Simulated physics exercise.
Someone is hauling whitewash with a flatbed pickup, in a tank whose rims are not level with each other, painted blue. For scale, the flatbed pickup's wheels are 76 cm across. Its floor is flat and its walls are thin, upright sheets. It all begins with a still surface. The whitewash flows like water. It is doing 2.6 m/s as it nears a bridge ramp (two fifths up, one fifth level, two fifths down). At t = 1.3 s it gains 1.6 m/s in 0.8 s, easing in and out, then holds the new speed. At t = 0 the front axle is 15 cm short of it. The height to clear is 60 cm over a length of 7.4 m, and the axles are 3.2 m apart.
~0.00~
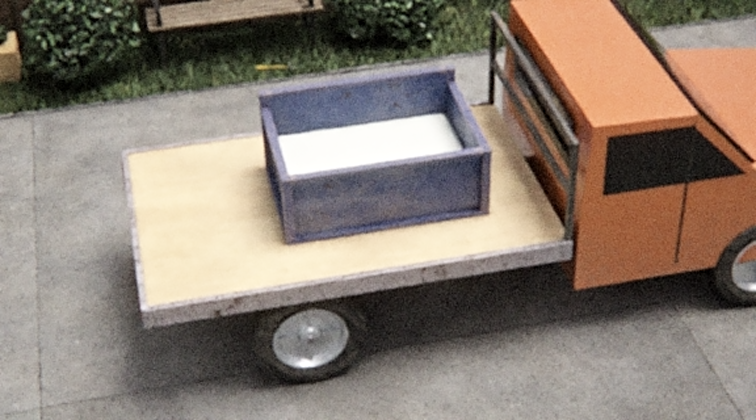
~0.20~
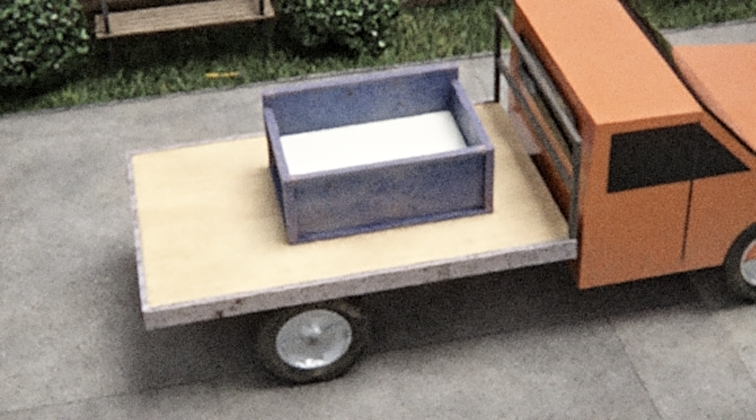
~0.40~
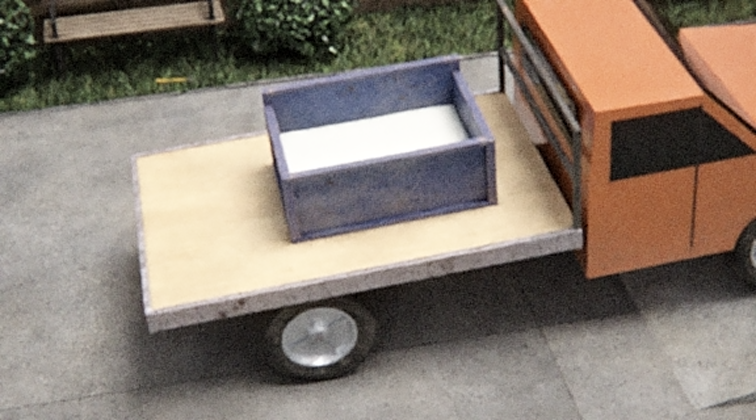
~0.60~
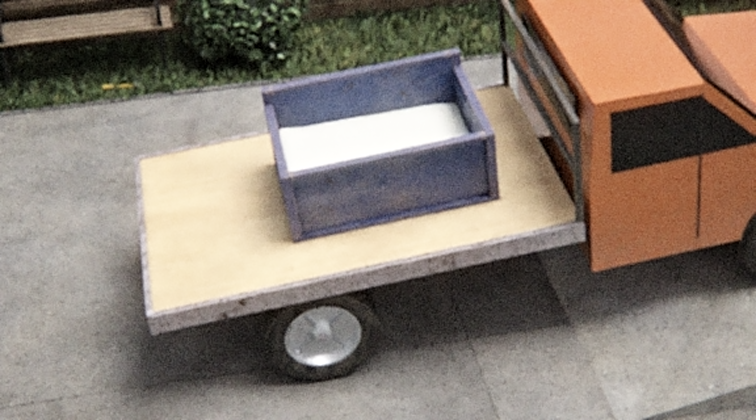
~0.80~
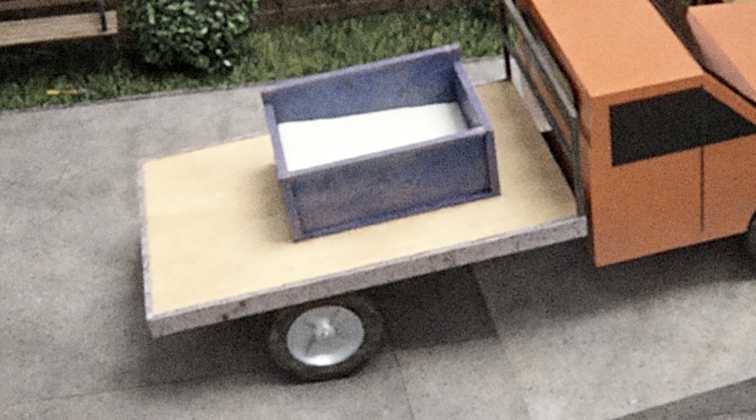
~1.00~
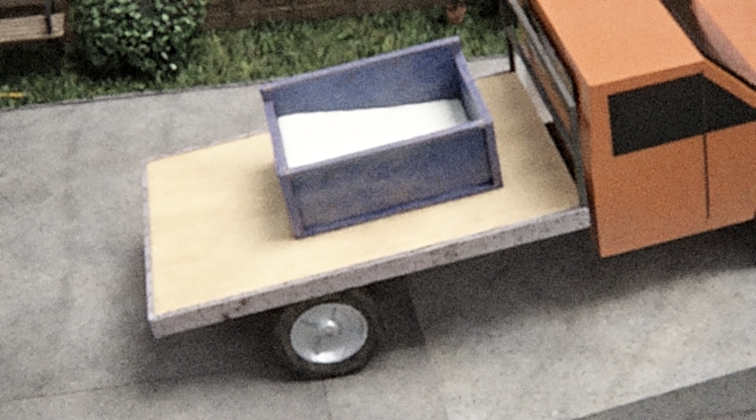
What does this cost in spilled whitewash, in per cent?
It loses close to 18 per cent.
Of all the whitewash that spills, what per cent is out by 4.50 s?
About 100 per cent.
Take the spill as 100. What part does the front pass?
About 70 per cent.
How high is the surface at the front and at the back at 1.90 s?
About 2 cm in front and 60 cm behind.
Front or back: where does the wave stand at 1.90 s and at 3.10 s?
Towards the back, then the front.
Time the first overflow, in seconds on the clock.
Around 2.1 s.
Then, 1.90 s in, front 1 cm, middle 21 cm, back 59 cm above the floor; no loss so far.
Then, 3.10 s in, front 52 cm, middle 11 cm, back 7 cm above the floor; the loss stands at 5 per cent, over the front and the back.
Then, 4.50 s in, front 29 cm, middle 19 cm, back 14 cm above the floor; the loss stands at 18 per cent, mostly over the front, some over the back.
Then, 6.99 s in, the loss stands at 18 per cent, mostly over the front, some over the back, 46 of 254 litres.
